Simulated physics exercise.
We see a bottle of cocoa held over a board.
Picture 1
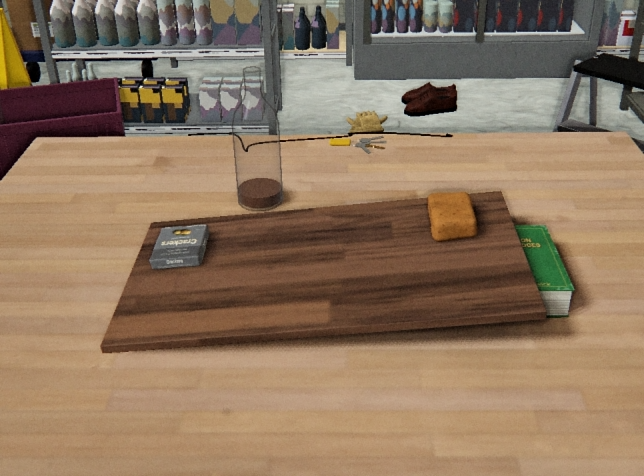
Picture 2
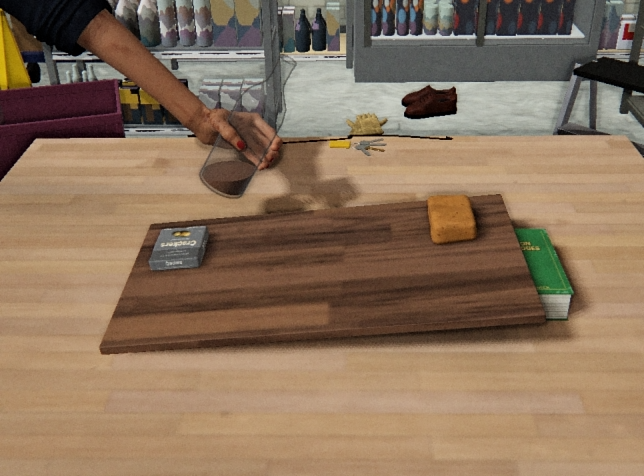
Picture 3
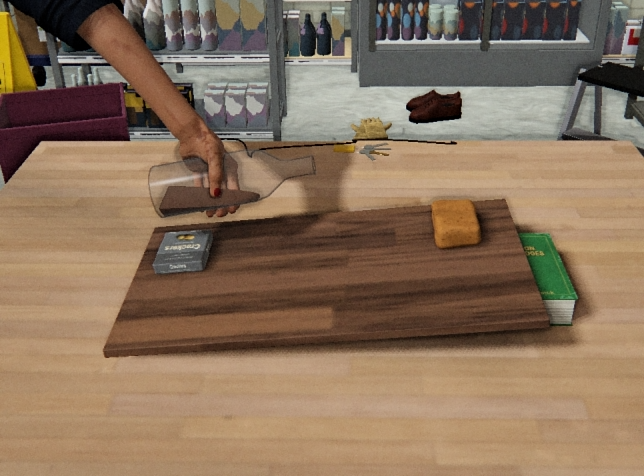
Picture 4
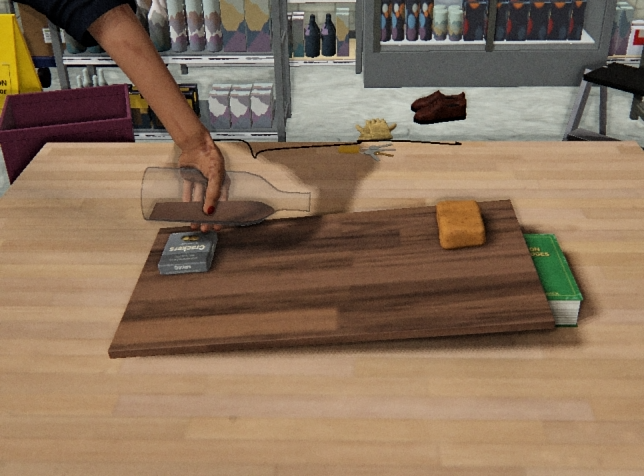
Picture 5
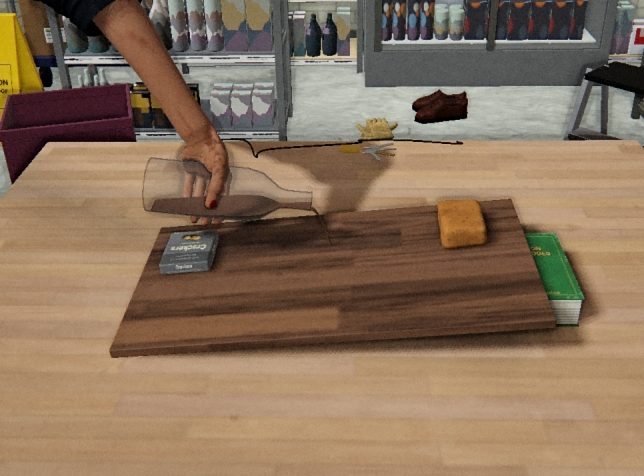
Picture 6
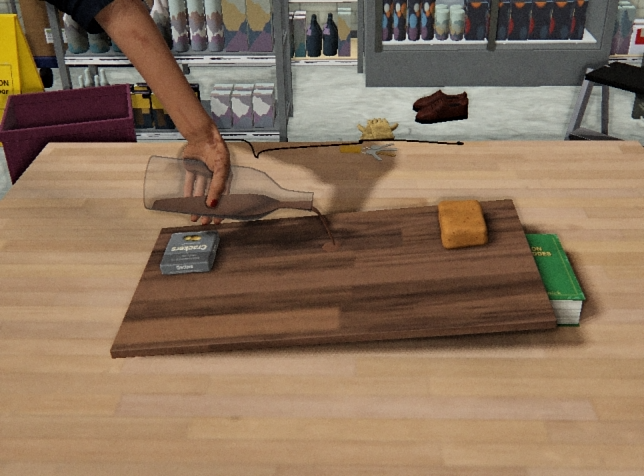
A hand picked up a clear bottle of brown liquid, tipped it onto its side above a sloping wooden board holding a small box and a bread roll, and began pouring a thin stream onto it.
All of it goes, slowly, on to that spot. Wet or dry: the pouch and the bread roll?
The pouch is reached; the bread roll escapes.
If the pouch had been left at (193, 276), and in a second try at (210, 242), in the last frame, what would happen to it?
One: It ends up in the puddle. Two: It gets wet.
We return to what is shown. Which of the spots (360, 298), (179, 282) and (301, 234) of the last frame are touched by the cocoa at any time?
First not reached, second reached, third wet.
Soon after, it runs down to the left; the pouch is dry; the bread roll is dry.
Later, it runs down to the left; the pouch is wet; the bread roll is dry.
In the end, it runs down to the left and off the end; the pouch is wet; the bread roll is dry.
